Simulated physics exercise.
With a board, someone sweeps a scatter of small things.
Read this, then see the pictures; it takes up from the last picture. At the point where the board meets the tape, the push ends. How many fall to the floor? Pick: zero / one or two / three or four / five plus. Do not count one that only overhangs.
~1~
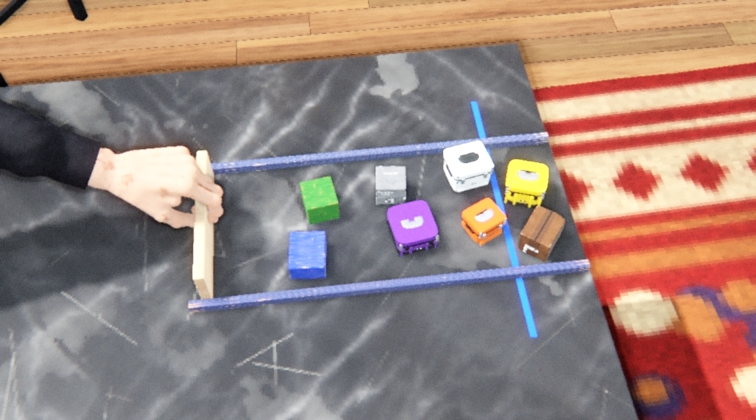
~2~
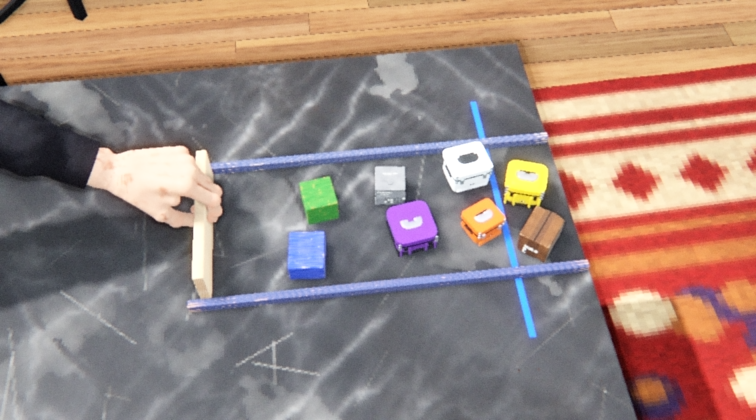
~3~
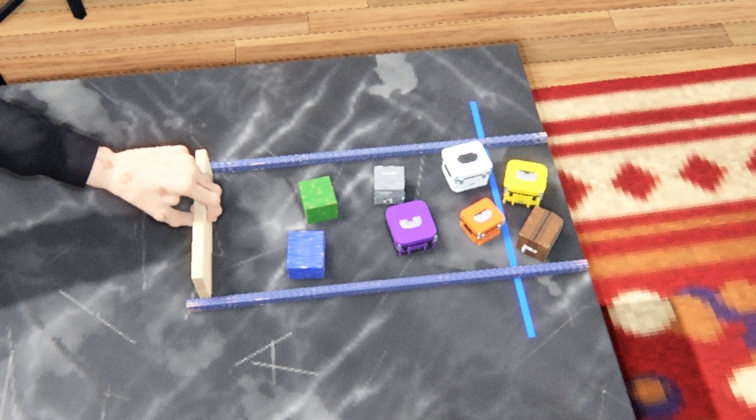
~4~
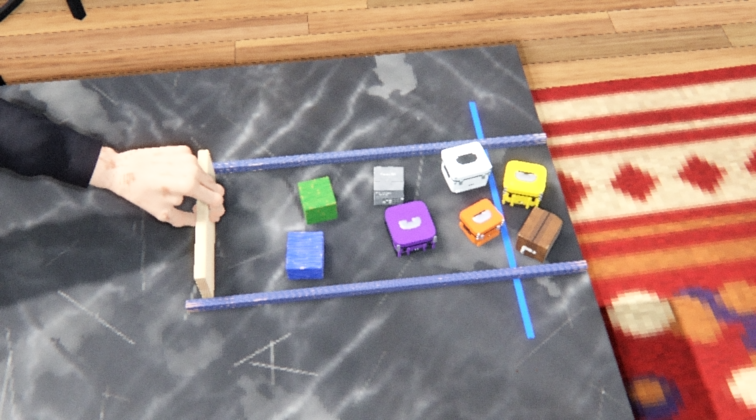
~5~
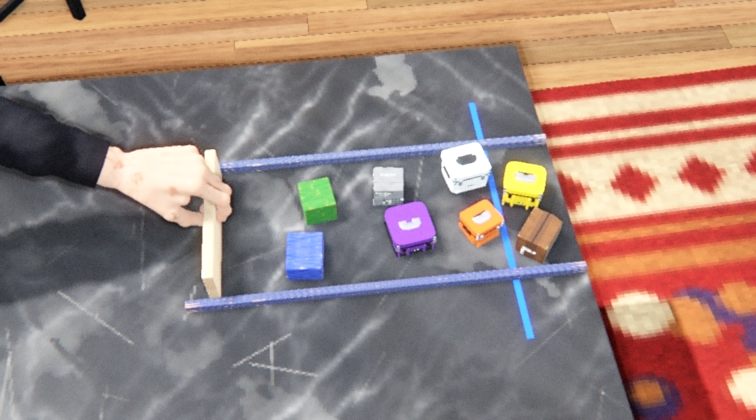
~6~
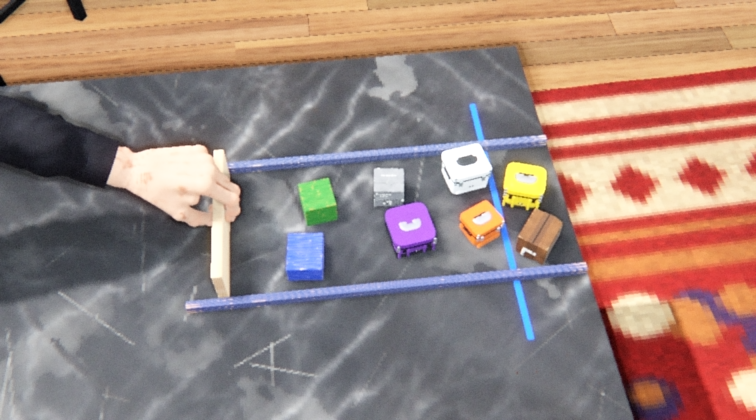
That comes to three or four.
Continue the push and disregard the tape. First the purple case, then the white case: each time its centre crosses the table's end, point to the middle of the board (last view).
First it's close to (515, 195), next close to (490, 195).
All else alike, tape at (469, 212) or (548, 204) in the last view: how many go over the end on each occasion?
You'd get 0 the first time and 6 the second.
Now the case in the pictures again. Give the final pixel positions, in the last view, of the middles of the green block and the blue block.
The green block at (511, 186), the blue block at (524, 235).
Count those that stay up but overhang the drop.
The total would be 1.
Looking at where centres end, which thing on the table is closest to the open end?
Closest in the end is the purple case.
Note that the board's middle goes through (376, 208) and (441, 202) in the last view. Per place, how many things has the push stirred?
Tally: First 4; then 8.
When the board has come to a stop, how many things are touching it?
At rest, 2 are in contact.
Soon after, none off yet; brown box at rest near (539, 236); yellow case at rest near (524, 187); orange case at rest near (481, 225).
After that, none off yet; brown box at rest near (539, 236); yellow case at rest near (524, 187); orange case moving near (488, 225).
And then, none off yet; brown box displaced about its own width near (583, 246); yellow case displaced a little near (543, 188); orange case displaced well along near (556, 222).
In the end, the number that fall off is three or four; gone, white case, orange case, yellow case and brown box.
